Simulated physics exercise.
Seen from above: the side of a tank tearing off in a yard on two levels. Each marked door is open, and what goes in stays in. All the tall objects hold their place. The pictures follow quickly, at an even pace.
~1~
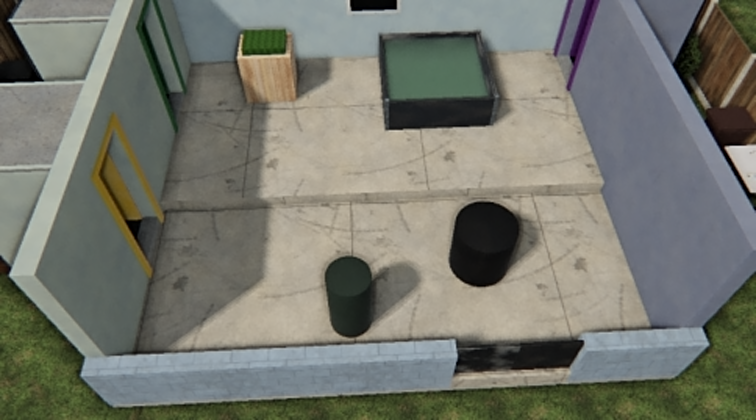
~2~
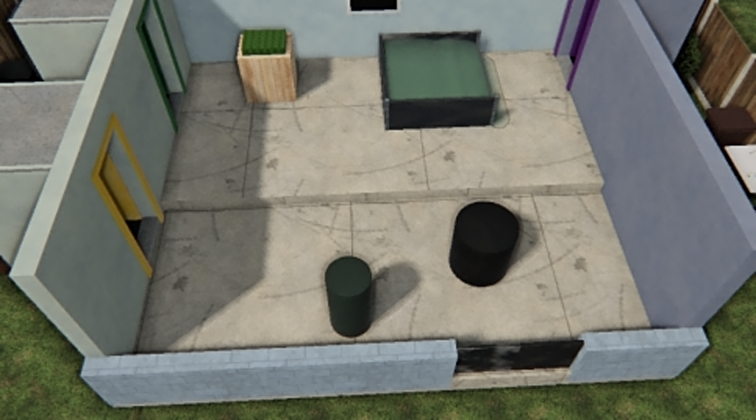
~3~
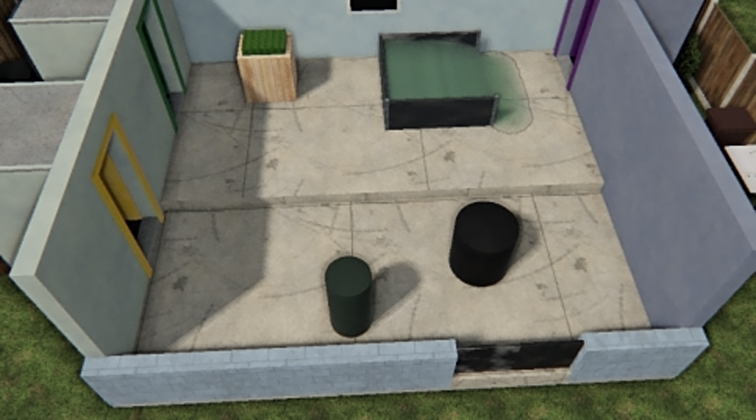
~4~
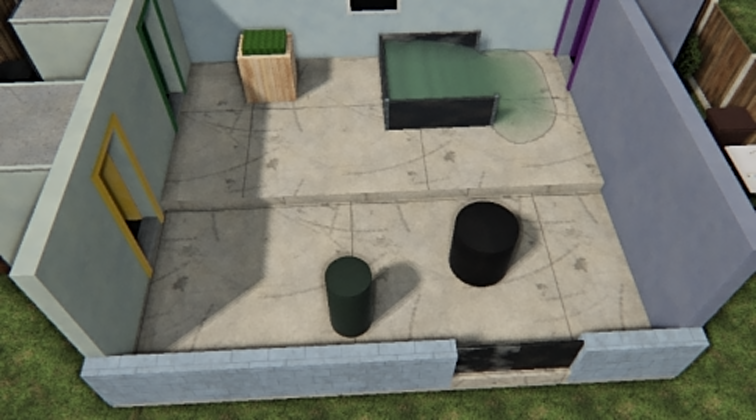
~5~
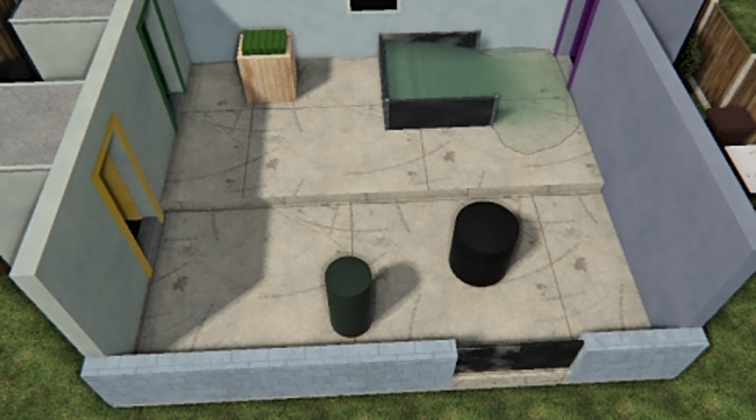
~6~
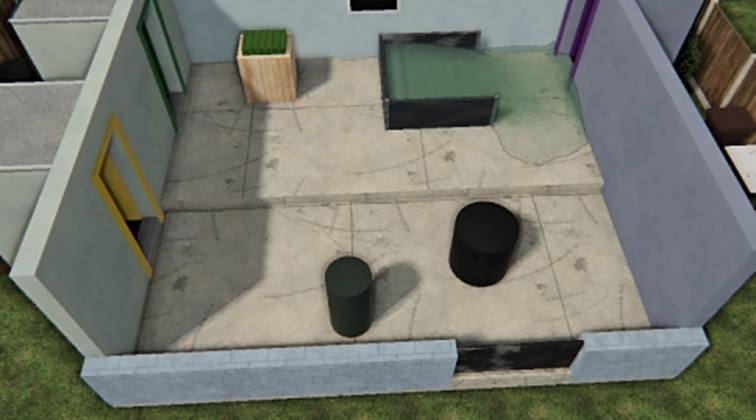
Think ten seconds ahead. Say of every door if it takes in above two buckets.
In the end: The yellow door stays under that; the purple door takes more than that; the green door stays under that.
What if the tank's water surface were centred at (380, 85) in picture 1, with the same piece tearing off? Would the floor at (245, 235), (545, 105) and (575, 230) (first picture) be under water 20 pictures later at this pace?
One after the other: Dry, wet, awash.
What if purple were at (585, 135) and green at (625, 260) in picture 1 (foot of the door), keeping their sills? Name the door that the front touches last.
Last comes the yellow one.
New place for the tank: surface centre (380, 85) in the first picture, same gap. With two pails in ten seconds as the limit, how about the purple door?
Purple door passes that mark.
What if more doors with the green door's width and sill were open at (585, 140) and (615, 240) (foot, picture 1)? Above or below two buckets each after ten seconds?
One after the other: Goes over, lets less in.
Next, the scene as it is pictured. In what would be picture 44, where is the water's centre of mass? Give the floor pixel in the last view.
At about (480, 171).
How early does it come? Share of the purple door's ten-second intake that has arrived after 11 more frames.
I make it 60 per cent.
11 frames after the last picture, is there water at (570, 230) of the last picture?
Answer: Covered.
A moment on, water covers 10 % of the floor; the yellow door not reached, the purple door far over two buckets in, the green door not reached.
Next, water covers 15 % of the floor; the yellow door not reached, the purple door far over two buckets in, the green door not reached.
Then, water covers 30 % of the floor; the yellow door not reached, the purple door far over two buckets in, the green door not reached.
Later, water covers 50 % of the floor; the yellow door not reached, the purple door far over two buckets in, the green door not reached.
In the end, water covers 60 % of the floor; the yellow door wet at the sill, nothing in, the purple door far over two buckets in, the green door wet at the sill, nothing in.
